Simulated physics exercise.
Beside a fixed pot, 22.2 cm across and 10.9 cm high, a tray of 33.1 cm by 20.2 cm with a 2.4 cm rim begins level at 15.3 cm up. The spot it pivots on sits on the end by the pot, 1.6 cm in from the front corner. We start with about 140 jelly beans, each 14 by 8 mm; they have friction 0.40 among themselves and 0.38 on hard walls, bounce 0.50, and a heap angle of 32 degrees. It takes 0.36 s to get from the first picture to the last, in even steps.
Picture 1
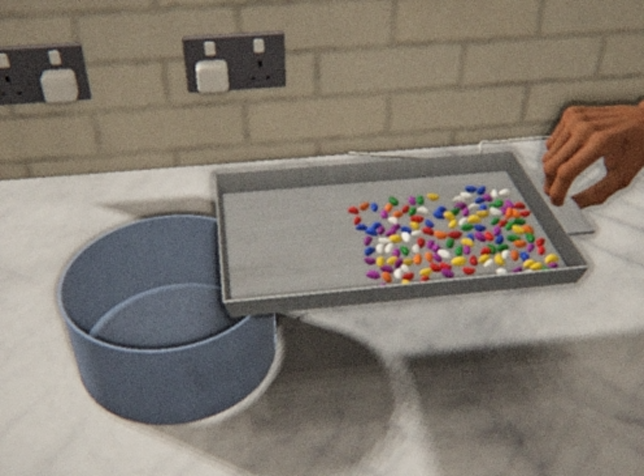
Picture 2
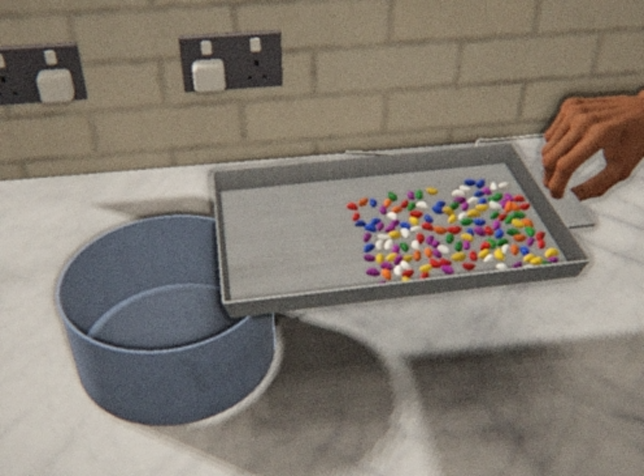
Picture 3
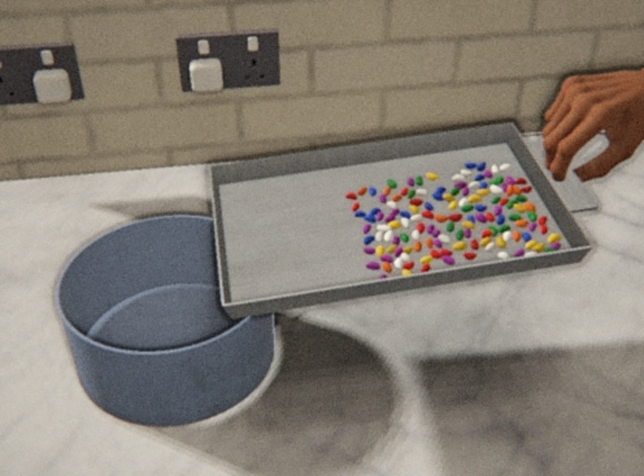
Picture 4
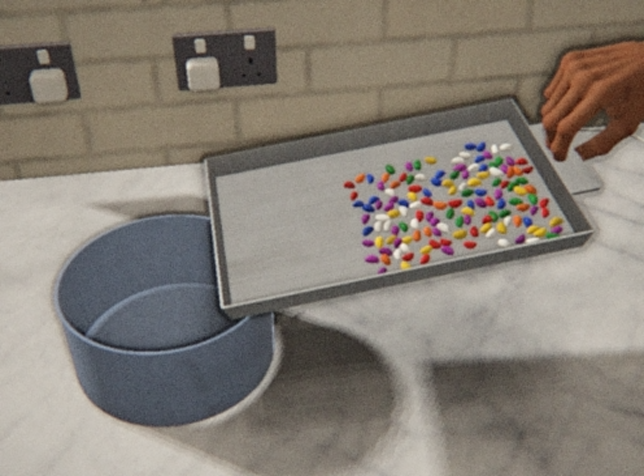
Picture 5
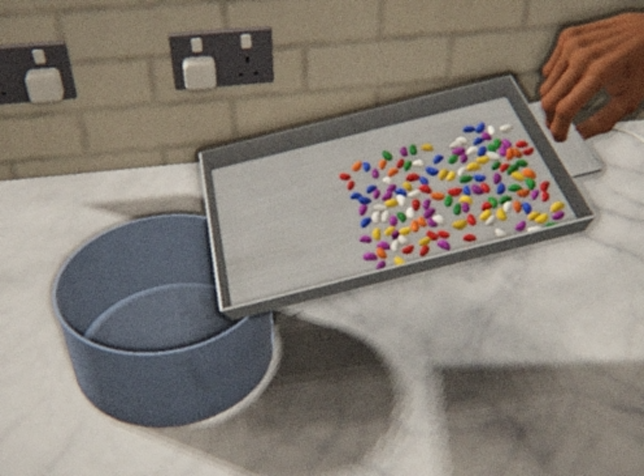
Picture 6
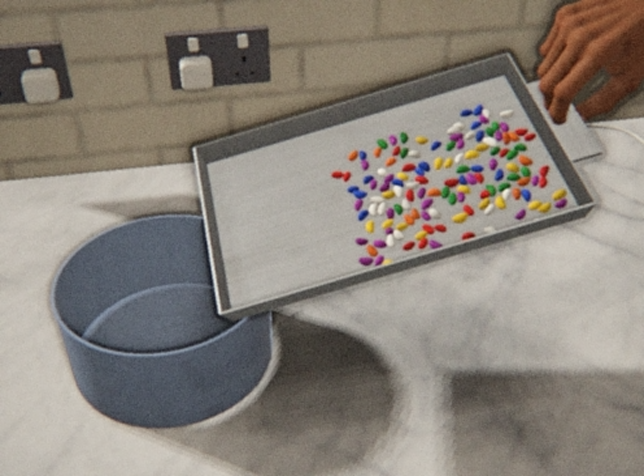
On a marble counter, a hand raises the right end of a tray of colourful beans.
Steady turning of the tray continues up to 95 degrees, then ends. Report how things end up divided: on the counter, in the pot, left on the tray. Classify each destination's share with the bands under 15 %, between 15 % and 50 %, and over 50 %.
Counter: Over 50 %; pot: Under 15 %; left on the tray: Under 15 %.
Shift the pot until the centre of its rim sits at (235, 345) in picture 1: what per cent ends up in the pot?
Close to 100 in a hundred.
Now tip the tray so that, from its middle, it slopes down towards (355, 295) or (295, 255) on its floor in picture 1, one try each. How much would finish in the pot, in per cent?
That would be close to 0 per cent and then close to 60 per cent.
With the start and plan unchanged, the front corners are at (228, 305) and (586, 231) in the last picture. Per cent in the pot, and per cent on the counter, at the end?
In the pot: 0 per cent; on the counter: 100 per cent.
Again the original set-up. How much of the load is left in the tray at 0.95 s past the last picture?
Something like 55 percent, roughly.
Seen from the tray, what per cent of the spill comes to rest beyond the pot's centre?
Around 50 per cent, give or take.
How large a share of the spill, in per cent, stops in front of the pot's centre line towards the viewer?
About 100 percent of the spill.
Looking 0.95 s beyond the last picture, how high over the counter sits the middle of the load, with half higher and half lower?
Some 16 cm above the counter.
Then, 0.57 s after the last picture, tilt 55 degrees; the tray holds 95 %, the pot 0 %.
Then, 0.95 s after the last picture, tilt 79 degrees; the tray holds 55 %, the pot 0 %.
Then, 1.42 s after the last picture, tilt 95 degrees; the tray holds 5 %, the pot 0 %.
In the end, counter 100 %, pot 0 %, tray 0 %.
